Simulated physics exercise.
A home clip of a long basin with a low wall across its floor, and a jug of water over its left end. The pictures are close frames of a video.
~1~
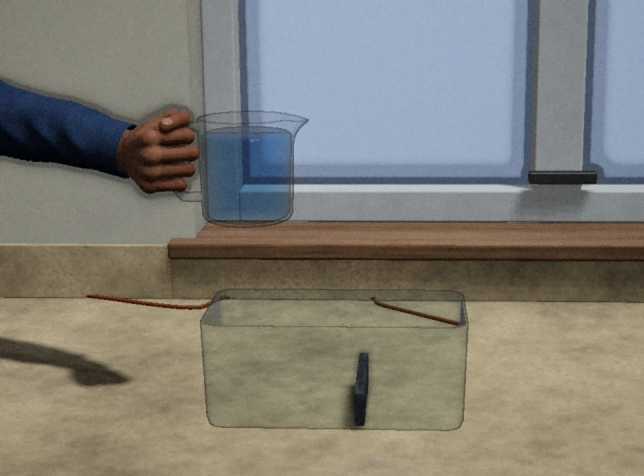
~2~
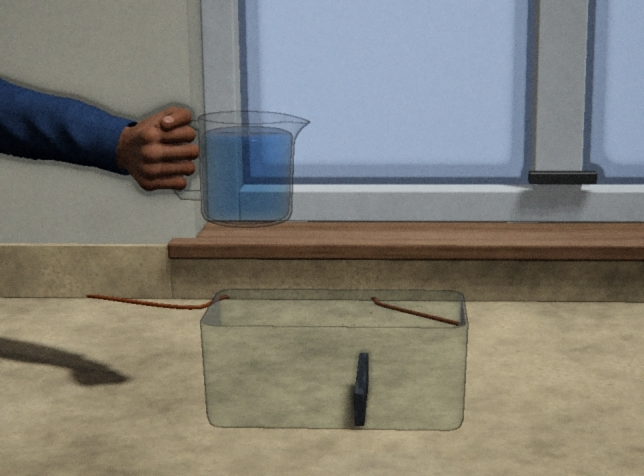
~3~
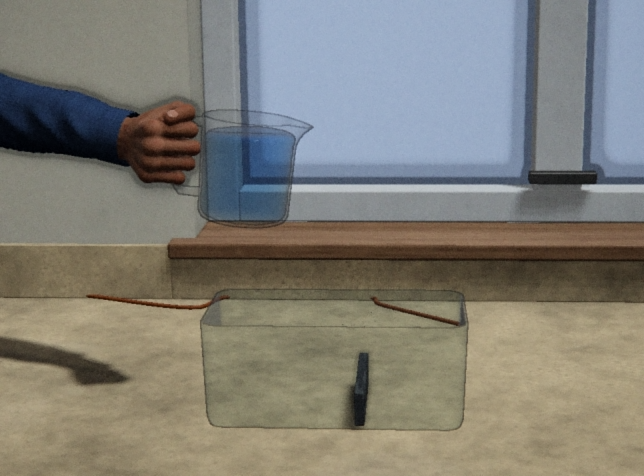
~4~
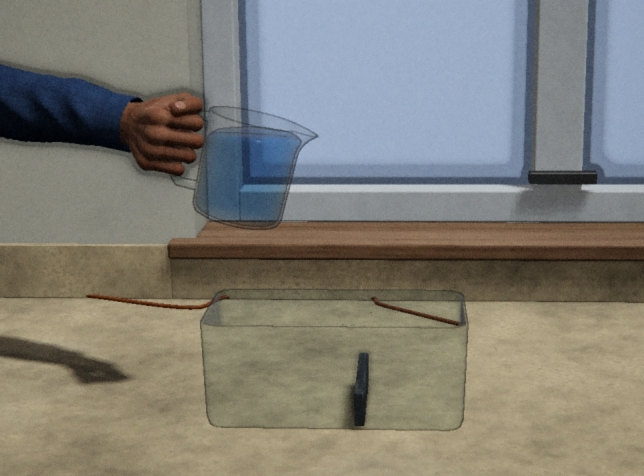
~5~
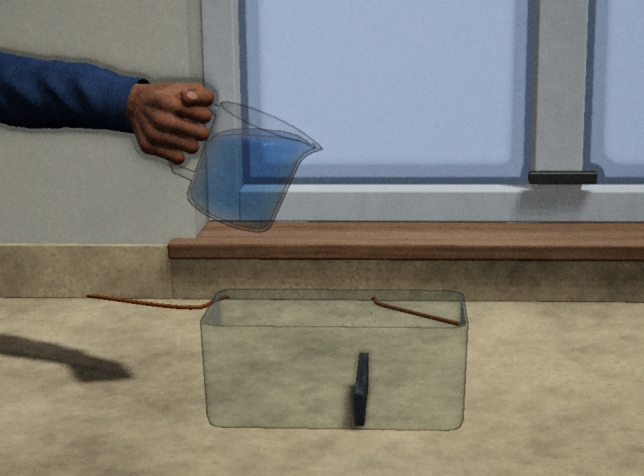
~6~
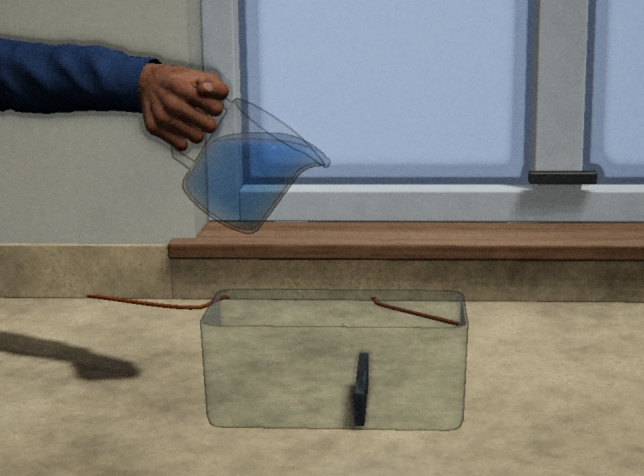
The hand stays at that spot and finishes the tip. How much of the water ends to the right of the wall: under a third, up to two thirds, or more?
The share right of the wall is between a third and two thirds.
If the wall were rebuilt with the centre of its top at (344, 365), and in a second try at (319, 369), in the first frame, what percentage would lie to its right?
The first gives 70 %, the second 90 %.
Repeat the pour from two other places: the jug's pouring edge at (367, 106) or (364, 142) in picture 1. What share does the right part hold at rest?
First some 60, then 65 per cent.
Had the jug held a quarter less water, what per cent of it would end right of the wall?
Some 35 per cent.
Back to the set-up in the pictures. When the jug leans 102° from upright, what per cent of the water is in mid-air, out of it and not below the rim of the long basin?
Near 30 %.
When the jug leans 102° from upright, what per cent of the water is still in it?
Roughly 45 in a hundred.
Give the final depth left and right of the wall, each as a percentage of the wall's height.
Near 40 on the left, 60 on the right.
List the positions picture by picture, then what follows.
The first picture shows tilt 0°; pouring edge (309, 119); surface from (202, 133) to (294, 133); the long basin's rim runs from (210, 308) to (465, 310); the wall's top is at (362, 373).
The second picture shows tilt 2°; pouring edge (310, 121); surface from (204, 132) to (294, 133).
The third picture shows tilt 6°; pouring edge (314, 126); surface from (206, 131) to (297, 135).
The fourth picture shows tilt 14°; pouring edge (319, 135); surface from (209, 134) to (303, 138).
The fifth picture shows tilt 23°; pouring edge (323, 148); surface from (208, 144) to (315, 141).
The sixth picture shows tilt 35°; pouring edge (326, 164); surface from (199, 155) to (323, 155); 1 per cent is over the edge.
A moment on, the jug is tipped right over and 47 per cent is still to pour, 1 is left of the wall and 22 right of it.
Next, the jug is tipped right over and 5 per cent is still to pour, 34 is left of the wall and 50 right of it.
Then the jug is tipped right over and 0 per cent is still to pour, 47 is left of the wall and 49 right of it.
Later the jug is tipped right over and 0 per cent is still to pour, 48 is left of the wall and 49 right of it.
At rest 48 per cent lies left of the wall, 49 right of it and 3 outside.
